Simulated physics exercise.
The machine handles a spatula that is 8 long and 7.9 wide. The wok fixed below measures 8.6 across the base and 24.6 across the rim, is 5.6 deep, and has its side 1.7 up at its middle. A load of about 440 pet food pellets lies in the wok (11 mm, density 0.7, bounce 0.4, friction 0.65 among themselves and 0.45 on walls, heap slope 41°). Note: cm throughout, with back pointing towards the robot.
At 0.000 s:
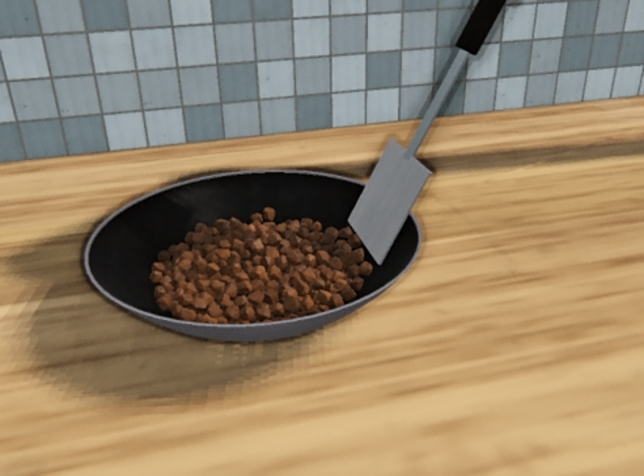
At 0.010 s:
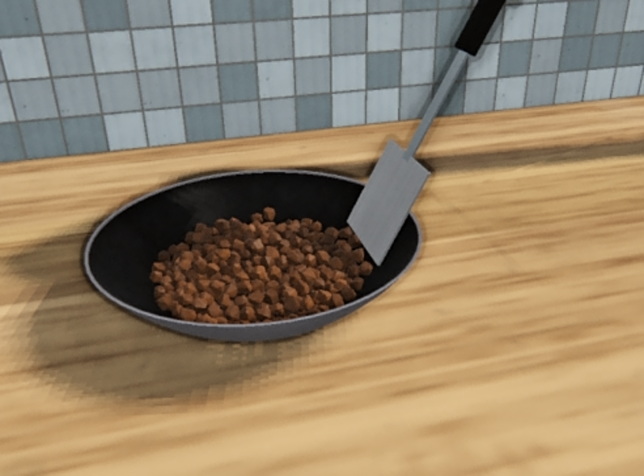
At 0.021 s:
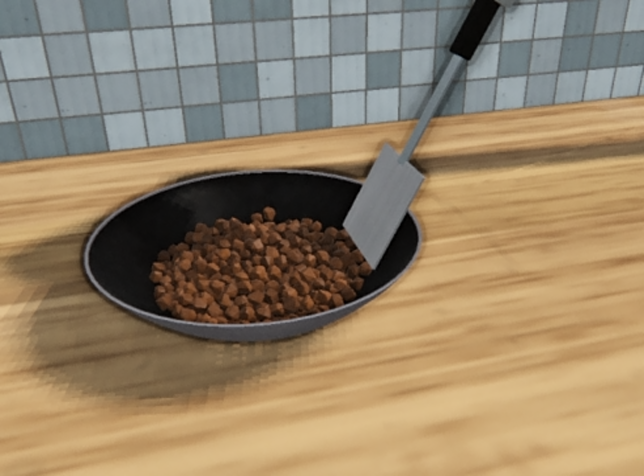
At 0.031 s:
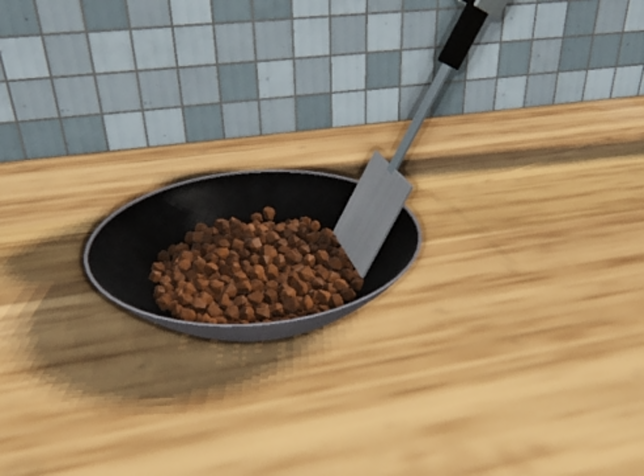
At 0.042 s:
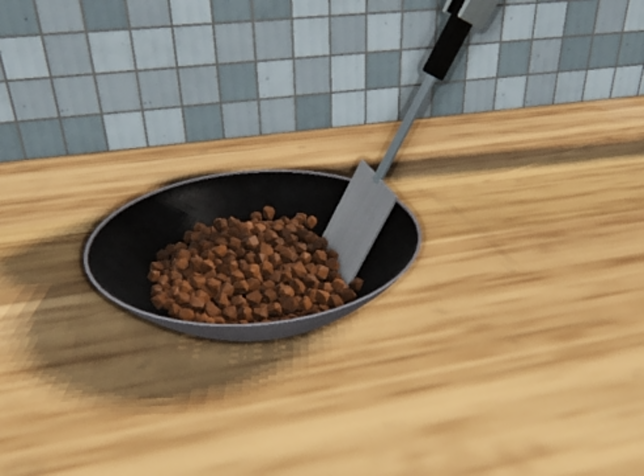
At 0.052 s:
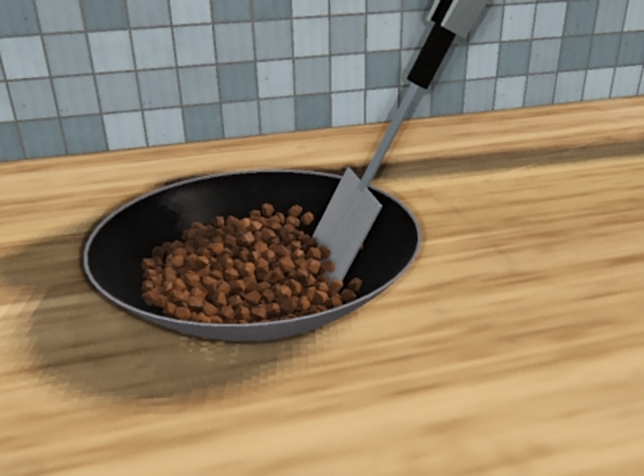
A spatula moves down and left into a dark wok, pushing brown pellets slightly left.
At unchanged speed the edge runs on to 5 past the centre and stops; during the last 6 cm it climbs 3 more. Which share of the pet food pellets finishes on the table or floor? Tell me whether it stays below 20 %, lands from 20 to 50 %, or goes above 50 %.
It lands from 20 to 50 %.
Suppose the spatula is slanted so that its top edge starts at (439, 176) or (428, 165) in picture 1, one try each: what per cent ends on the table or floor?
About 20 and 25 per cent.
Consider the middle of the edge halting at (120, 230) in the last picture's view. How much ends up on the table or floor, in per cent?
60 %.
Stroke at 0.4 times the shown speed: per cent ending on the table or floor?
Roughly 5 percent ends on the table or floor.
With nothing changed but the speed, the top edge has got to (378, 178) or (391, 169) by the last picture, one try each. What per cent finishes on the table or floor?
20 % and 5 %.
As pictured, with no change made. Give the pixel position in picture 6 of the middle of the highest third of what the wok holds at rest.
Somewhere near (149, 261) in the last picture.
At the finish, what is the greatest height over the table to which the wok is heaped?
Height at rest: Roughly 6.5 cm.
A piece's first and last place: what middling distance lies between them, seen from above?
7 cm.
After 0.08 s, sloping 62°, highest piece 8 above the table; 440 in the wok.
After 0.11 s, sloping 62°, highest piece 12 above the table; 438 in the wok, 2 on the blade or in flight.
After 0.32 s, sloping 62°, highest piece 29 above the table; 296 in the wok, 76 on the table or floor, 68 on the blade or in flight.
After 1.37 s, sloping 62°, highest piece 6 above the table; 296 in the wok, 144 on the table or floor.
In the end, 296 in the wok, 144 on the table or floor. That is 33 % on the table or floor.
